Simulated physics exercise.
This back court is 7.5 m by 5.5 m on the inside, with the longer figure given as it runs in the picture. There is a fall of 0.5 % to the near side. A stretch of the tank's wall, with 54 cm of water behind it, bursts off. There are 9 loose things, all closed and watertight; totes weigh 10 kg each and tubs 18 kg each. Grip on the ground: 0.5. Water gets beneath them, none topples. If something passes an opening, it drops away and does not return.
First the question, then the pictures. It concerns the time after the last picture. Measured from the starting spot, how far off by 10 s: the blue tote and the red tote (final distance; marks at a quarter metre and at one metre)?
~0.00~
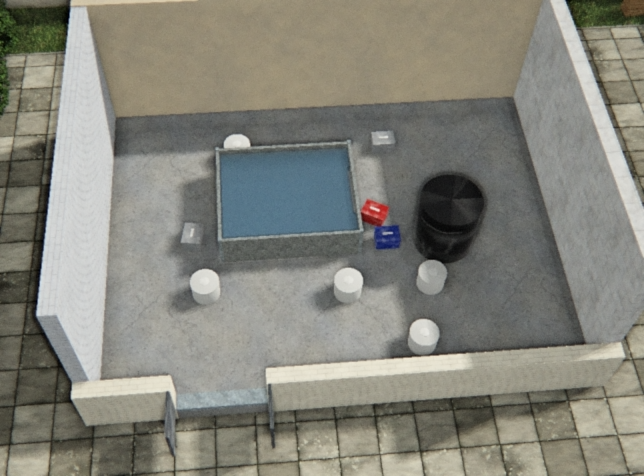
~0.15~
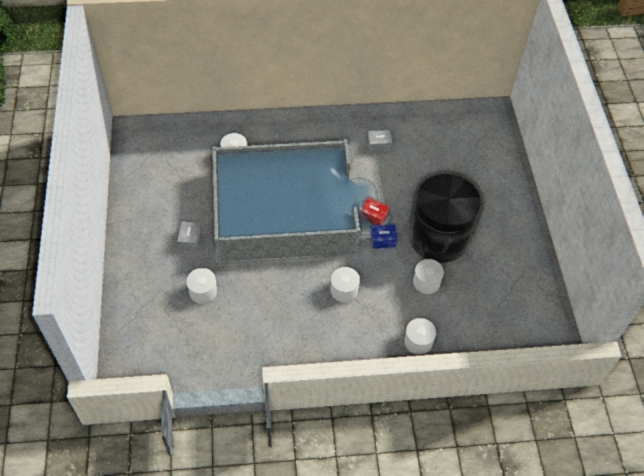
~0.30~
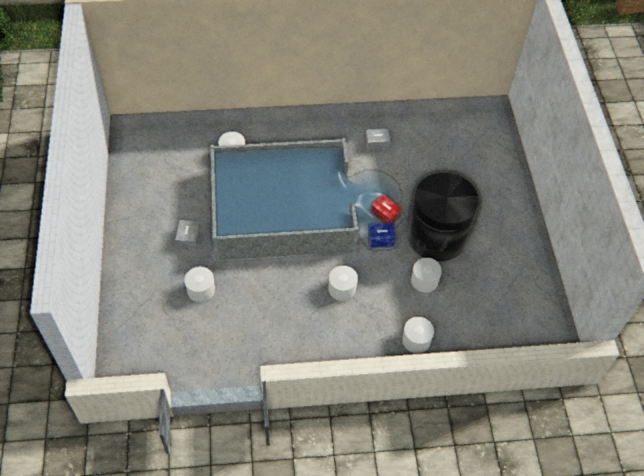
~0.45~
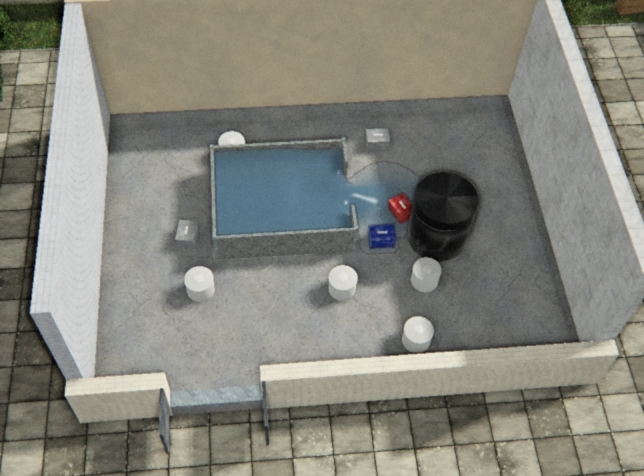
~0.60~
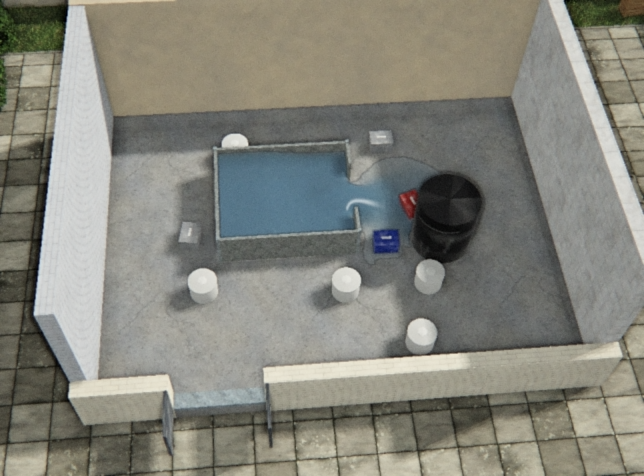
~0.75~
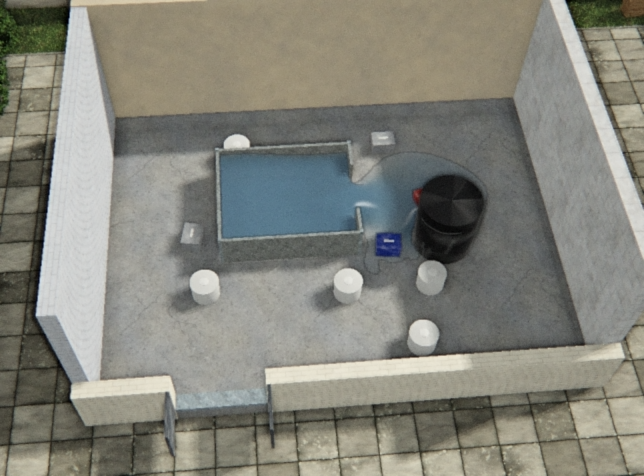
Here's my call: The blue tote gets pushed a bit while the red tote is pushed a long way.
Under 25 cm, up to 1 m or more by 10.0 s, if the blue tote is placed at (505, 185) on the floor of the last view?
Short answer: It drifts a great distance.
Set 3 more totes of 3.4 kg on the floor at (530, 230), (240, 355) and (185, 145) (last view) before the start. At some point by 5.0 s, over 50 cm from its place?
Beyond it, within it, within it.
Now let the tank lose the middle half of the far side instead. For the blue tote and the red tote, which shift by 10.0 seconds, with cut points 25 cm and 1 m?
Note: Blue tote unmoved, red tote unmoved.
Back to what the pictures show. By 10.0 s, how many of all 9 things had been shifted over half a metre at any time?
2.
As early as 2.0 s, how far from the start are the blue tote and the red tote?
By then roughly 50 cm and 300 cm, respectively.
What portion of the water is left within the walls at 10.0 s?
Close to 100 in a hundred parts remain.
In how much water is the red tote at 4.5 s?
Close to 4 centimetres.
After 2.0 s the blue tote is near (373, 256), 0.5 m from its start, aground; the red tote is near (529, 171), 2.8 m from its start, afloat; 0 of 9 are out; 1 afloat.
After 4.5 s the blue tote is near (372, 256), 0.5 m from its start, aground; the red tote is near (549, 273), 3.0 m from its start, aground; 0 of 9 are out; 0 afloat.
After 7.0 s the blue tote is near (372, 256), 0.5 m from its start, aground; the red tote is near (544, 310), 3.2 m from its start, aground; 0 of 9 are out; 0 afloat.
After 10.0 s the blue tote is near (372, 256), 0.5 m from its start, aground; the red tote is near (541, 348), 3.5 m from its start, afloat; 0 of 9 are out; 1 afloat.
